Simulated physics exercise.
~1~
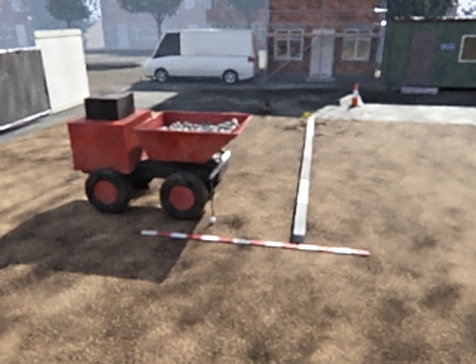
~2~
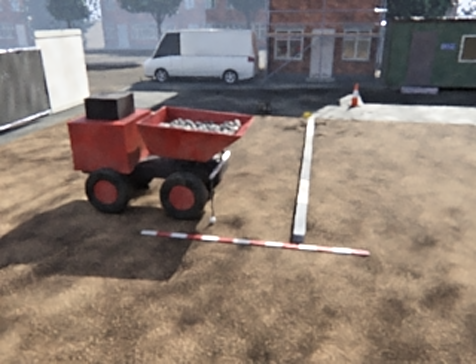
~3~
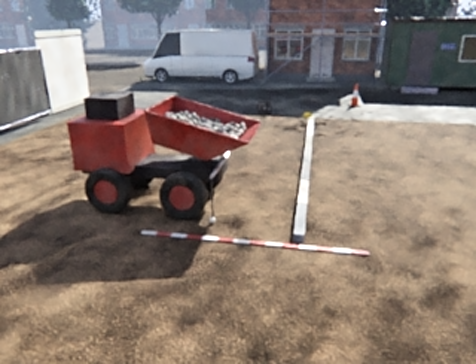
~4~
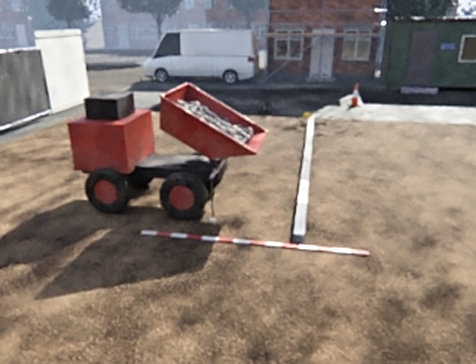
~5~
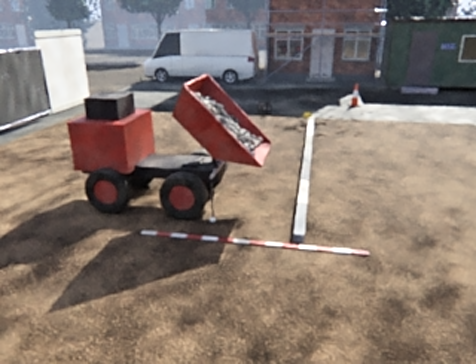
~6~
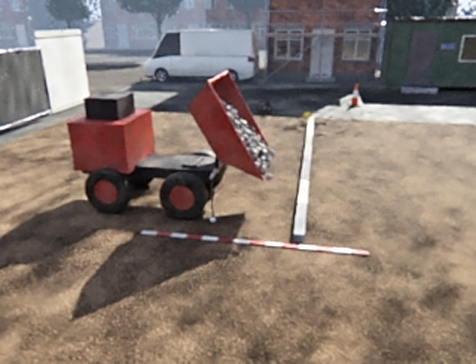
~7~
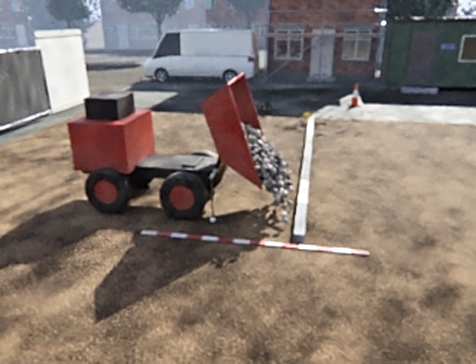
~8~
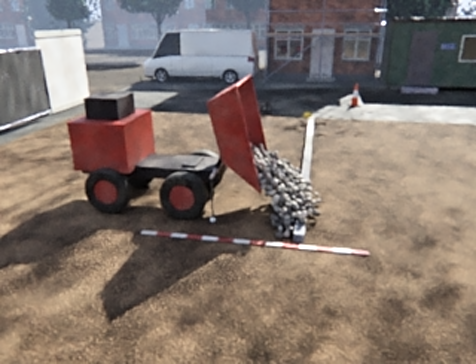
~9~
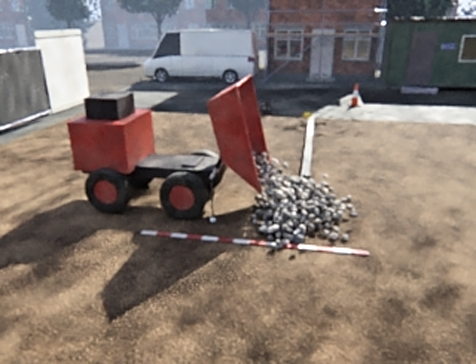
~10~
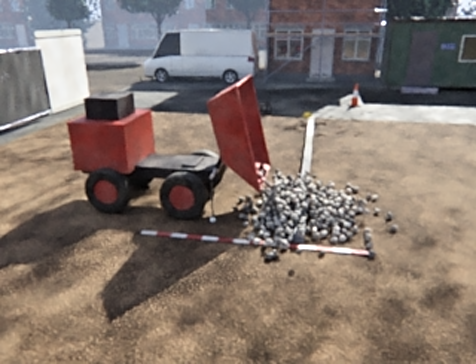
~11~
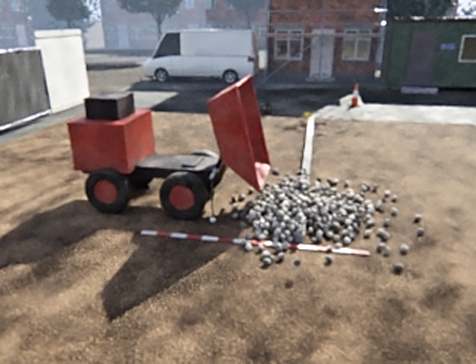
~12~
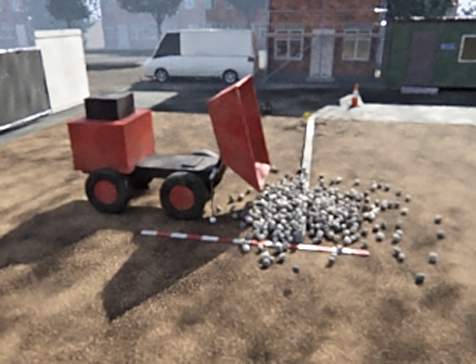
The clip opens on a red site dumper standing on bare brown ground, its skip loaded with grey stones, with a striped staff and a pale kerb lying nearby. The skip begins to tip forward to the right, gently at first, while the stones stay in place. As it grows steeper, they slide toward the lower lip and start spilling out. The skip stops almost upright, and the stones pour down in a thick stream onto the kerb and staff. The heap spreads outward, and the skip ends up empty, with most stones on the dumper's side and roughly a third scattered beyond the kerb.
